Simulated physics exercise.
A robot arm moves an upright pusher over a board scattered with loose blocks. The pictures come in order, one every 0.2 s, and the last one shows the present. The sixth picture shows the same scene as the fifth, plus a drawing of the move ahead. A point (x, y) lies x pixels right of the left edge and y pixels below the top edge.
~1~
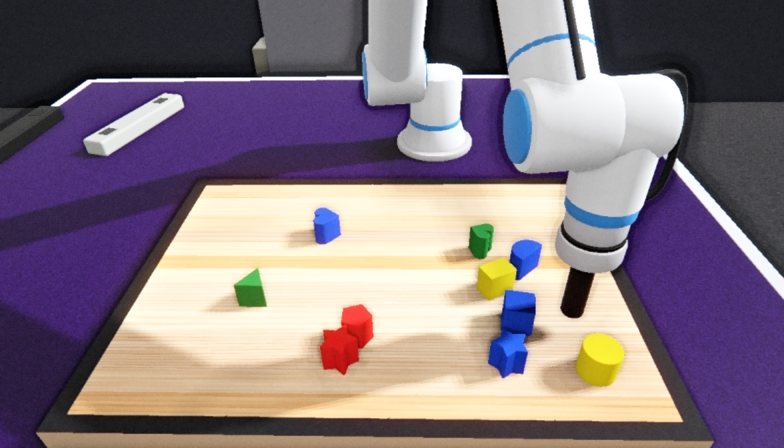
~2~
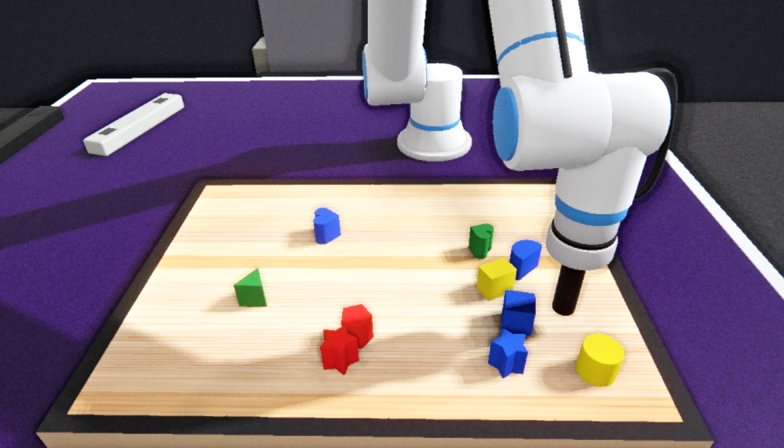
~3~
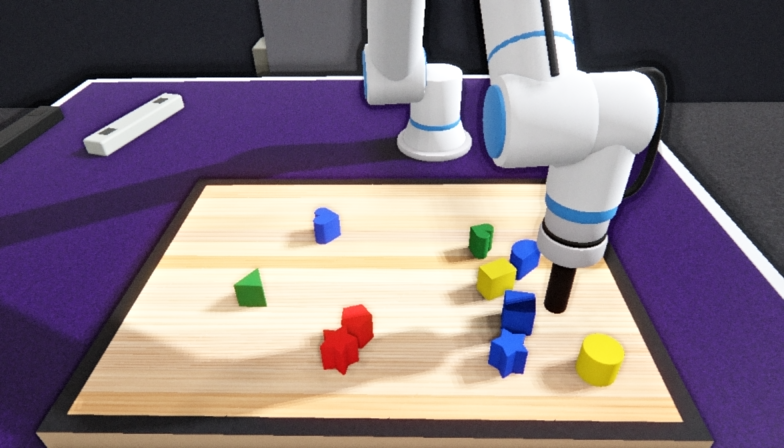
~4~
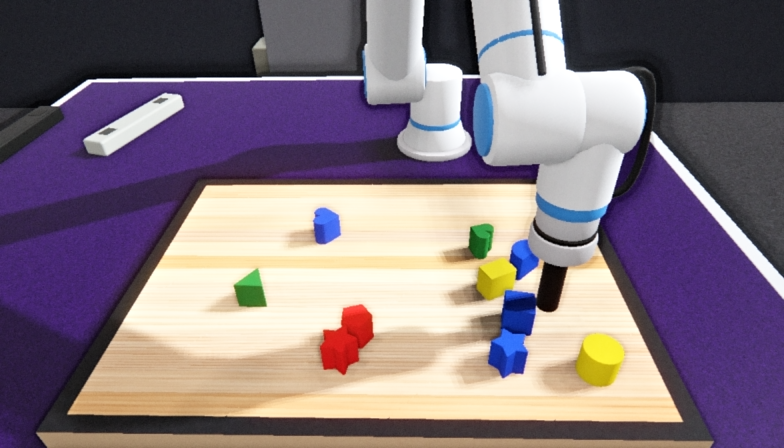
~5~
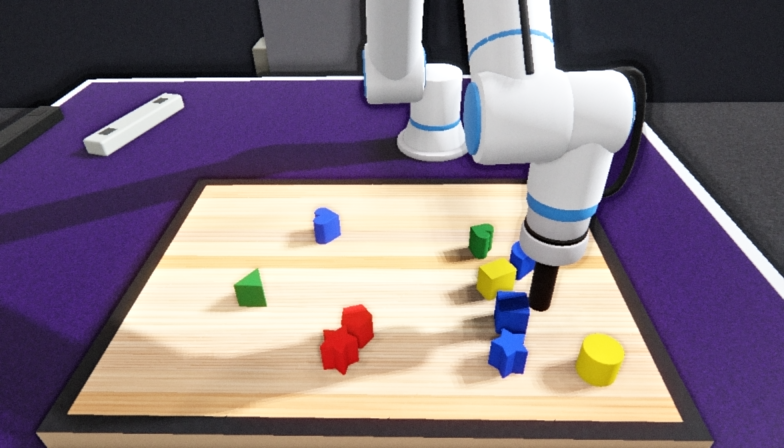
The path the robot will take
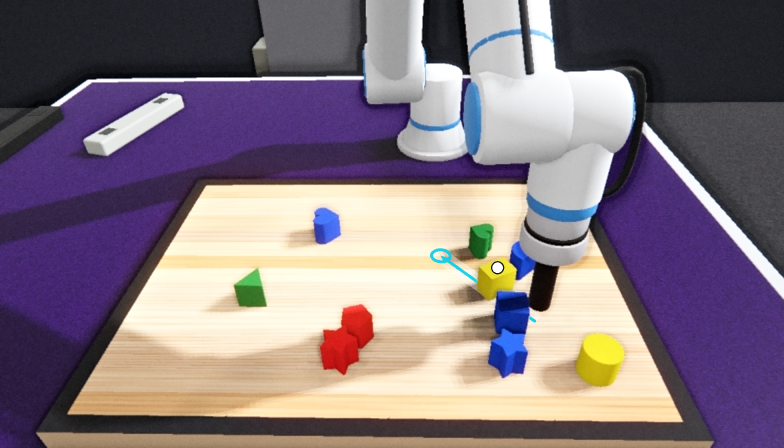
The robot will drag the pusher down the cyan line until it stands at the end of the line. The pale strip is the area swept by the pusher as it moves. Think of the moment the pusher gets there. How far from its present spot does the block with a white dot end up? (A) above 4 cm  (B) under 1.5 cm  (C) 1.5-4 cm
It's A.
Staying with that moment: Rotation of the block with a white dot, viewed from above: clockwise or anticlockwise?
Answer: Clockwise.
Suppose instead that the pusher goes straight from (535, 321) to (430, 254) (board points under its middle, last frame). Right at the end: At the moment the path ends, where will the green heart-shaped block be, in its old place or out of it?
It is left in place.
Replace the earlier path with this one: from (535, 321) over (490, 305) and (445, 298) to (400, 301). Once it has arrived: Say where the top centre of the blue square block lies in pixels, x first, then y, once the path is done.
It is at (486, 300).
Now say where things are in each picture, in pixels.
The first picture shows pusher tip at (571, 312); block tops, green heart-shaped block at (483, 230); yellow rectangular block at (498, 268); blue square block at (520, 301); blue half-round block at (525, 247).
The second picture shows pusher at (563, 309); blocks unchanged.
The third picture shows pusher at (555, 307); blocks unchanged.
The fourth picture shows pusher at (546, 306); blocks unchanged.
The fifth picture shows pusher at (538, 305); green heart-shaped block at (483, 230); yellow rectangular block at (498, 268); blue square block at (513, 301); blue half-round block partly hidden.
Path on the board, straight from (535, 321) to (441, 256); the dot is on the yellow rectangular block.
On the path given first. One third of the way, pusher at (501, 281); yellow rectangular block at (490, 262); blue square block at (501, 298), turned 45° anticlockwise.
Two thirds of the way, pusher at (469, 259); green heart-shaped block at (482, 228); yellow rectangular block at (466, 240), turned 40° clockwise; blue square block at (501, 298), turned 45° anticlockwise.
At the end, pusher at (442, 240); green heart-shaped block at (482, 224), turned 15° clockwise; yellow rectangular block at (458, 227), turned 85° clockwise; blue square block at (501, 298), turned 45° anticlockwise; blue half-round block in place.
